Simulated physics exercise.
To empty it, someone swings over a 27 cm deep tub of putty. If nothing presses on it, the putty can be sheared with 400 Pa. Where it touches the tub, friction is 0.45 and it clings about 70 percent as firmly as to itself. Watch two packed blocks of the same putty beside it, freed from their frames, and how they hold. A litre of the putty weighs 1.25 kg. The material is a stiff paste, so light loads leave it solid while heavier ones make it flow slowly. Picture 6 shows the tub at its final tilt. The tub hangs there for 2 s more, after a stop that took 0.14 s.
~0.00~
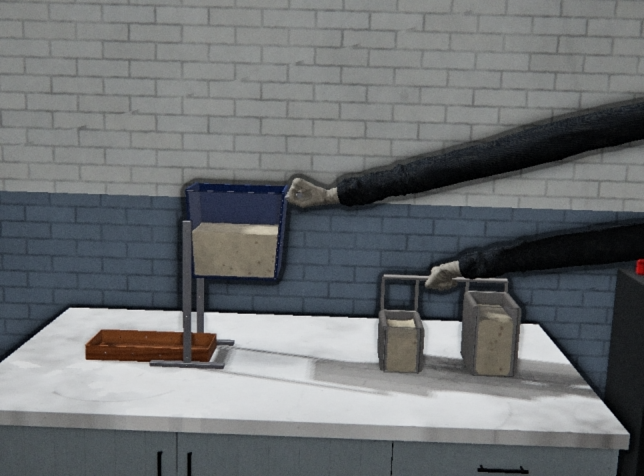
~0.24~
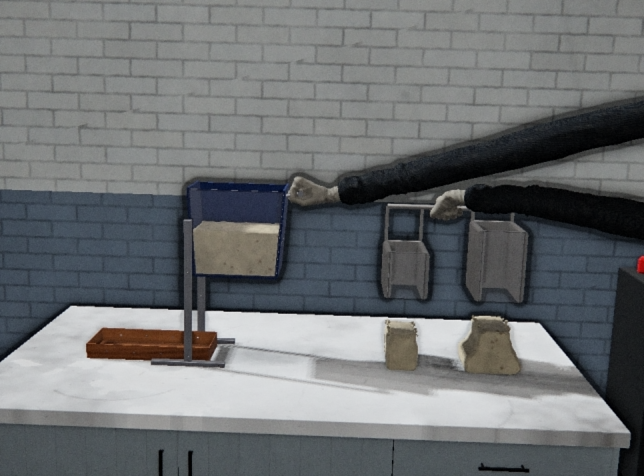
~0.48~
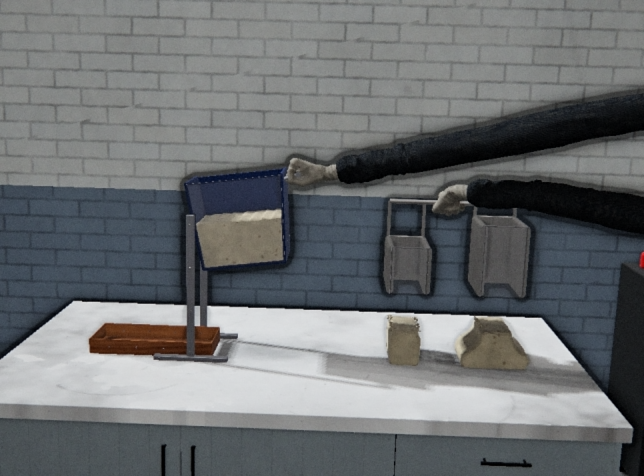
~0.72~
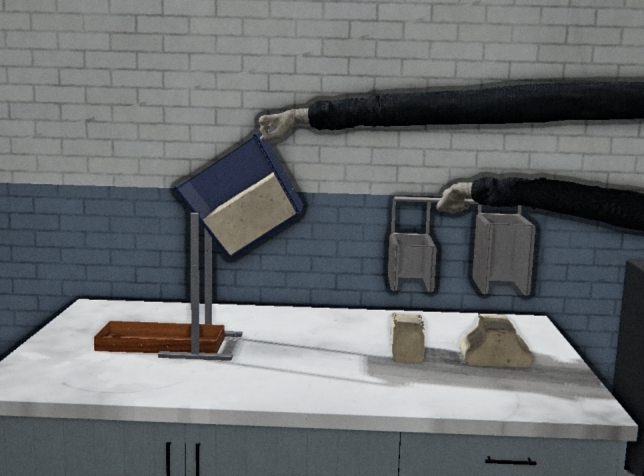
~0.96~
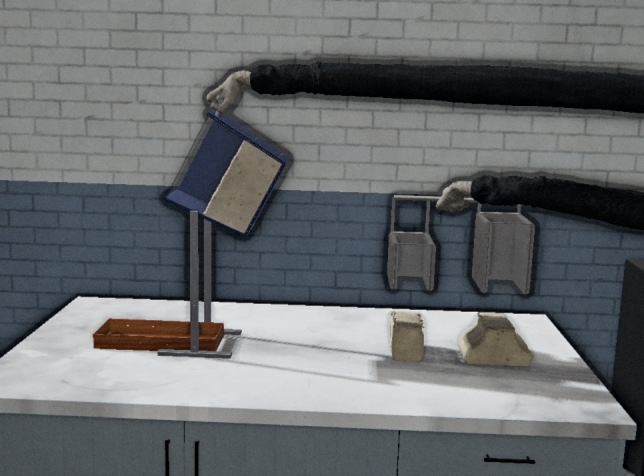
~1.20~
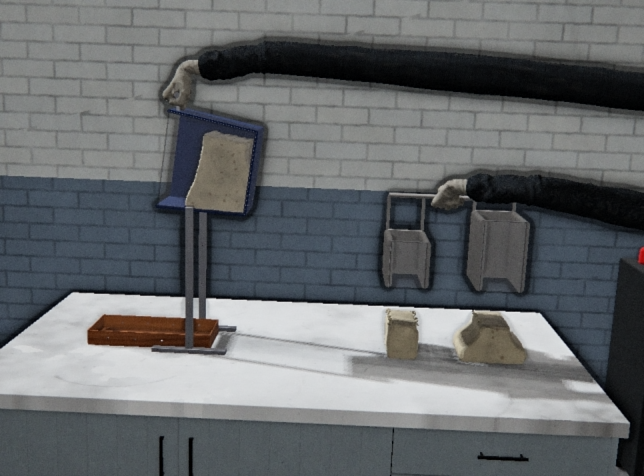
Blue tub of pale putty tilting steeply leftward under one hand after another lifts metal moulds off two blocks, the right slumping.
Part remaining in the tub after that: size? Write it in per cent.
Close to 81 %.
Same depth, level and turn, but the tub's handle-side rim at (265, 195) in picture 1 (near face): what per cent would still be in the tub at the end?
The tub would end up holding some 100 % of it.
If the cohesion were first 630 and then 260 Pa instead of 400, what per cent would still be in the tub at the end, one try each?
100 %, then 60 %.
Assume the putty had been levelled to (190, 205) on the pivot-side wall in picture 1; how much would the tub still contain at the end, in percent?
Result: Approx. 50 % remaining in tub.
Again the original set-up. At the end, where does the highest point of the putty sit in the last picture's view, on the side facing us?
Peak location: Approx. (206, 171).
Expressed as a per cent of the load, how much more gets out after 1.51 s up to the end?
8 %.
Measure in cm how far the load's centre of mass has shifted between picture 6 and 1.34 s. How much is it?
About 5 cm.
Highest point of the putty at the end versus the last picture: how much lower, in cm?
The top ends up some 11 cm below its level in the last picture.
After 1.34 s, the tub is at 83 degrees and holds 100 %.
After 1.51 s, the tub is at 83 degrees and holds 89 %.
After 1.68 s, the tub is at 83 degrees and holds 82 %.
After 1.85 s, the tub is at 83 degrees and holds 81 %.
After 3.20 s, the tub is at 83 degrees and holds 81 %.
